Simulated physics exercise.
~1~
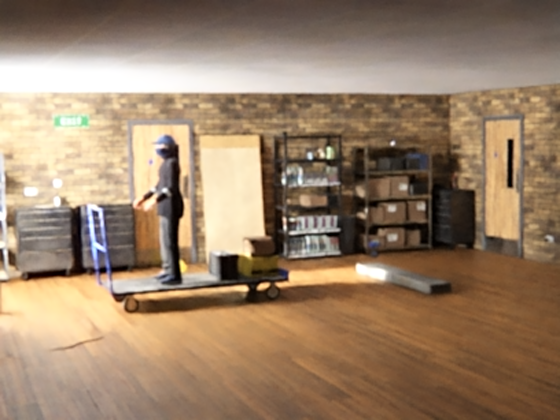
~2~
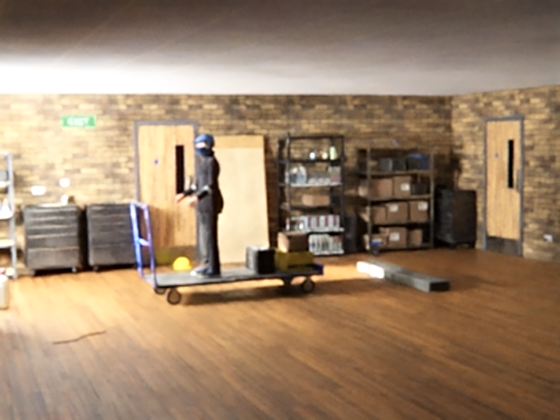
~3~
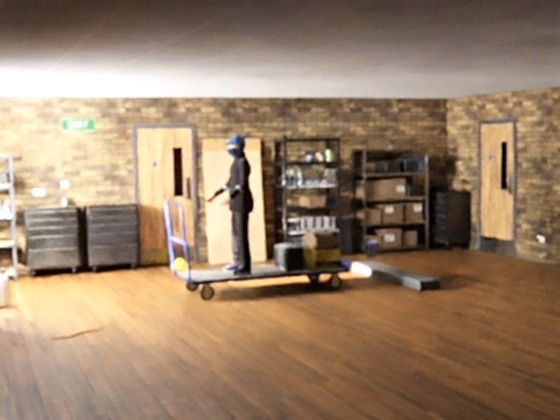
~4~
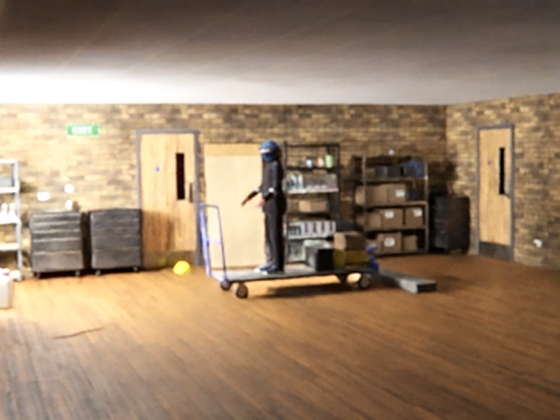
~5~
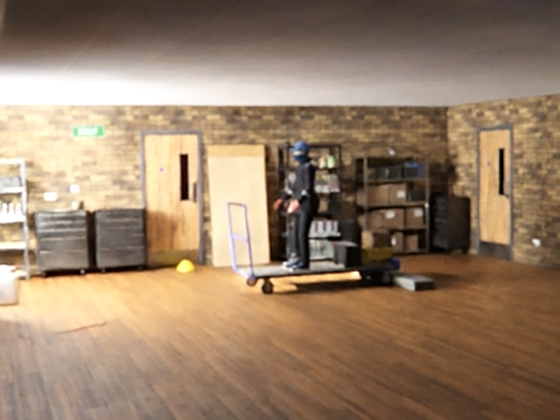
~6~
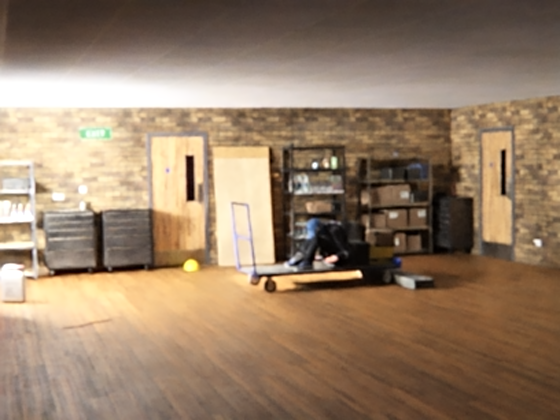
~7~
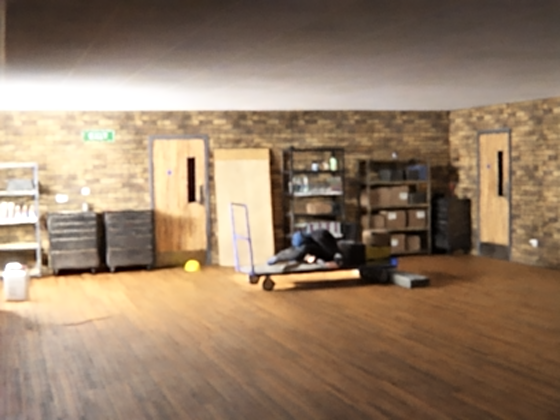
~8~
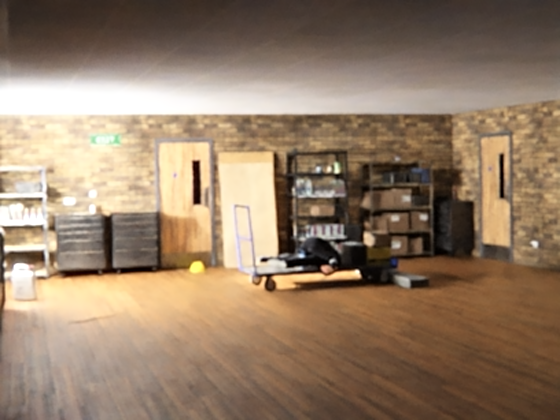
The clip opens on a figure in dark clothes and a blue cap standing on a flat trolley with a blue handle, in a brick-walled room with shelves and wooden doors. Ahead of the figure on the deck sit a black case, a brown case and a yellow parcel. The trolley rolls right across the wooden floor toward a low kerb, then stops abruptly against it. The figure folds at the knees, drops onto the deck and slumps down beside the cargo. At the end the trolley is still, with the figure lying flat and the luggage still aboard.
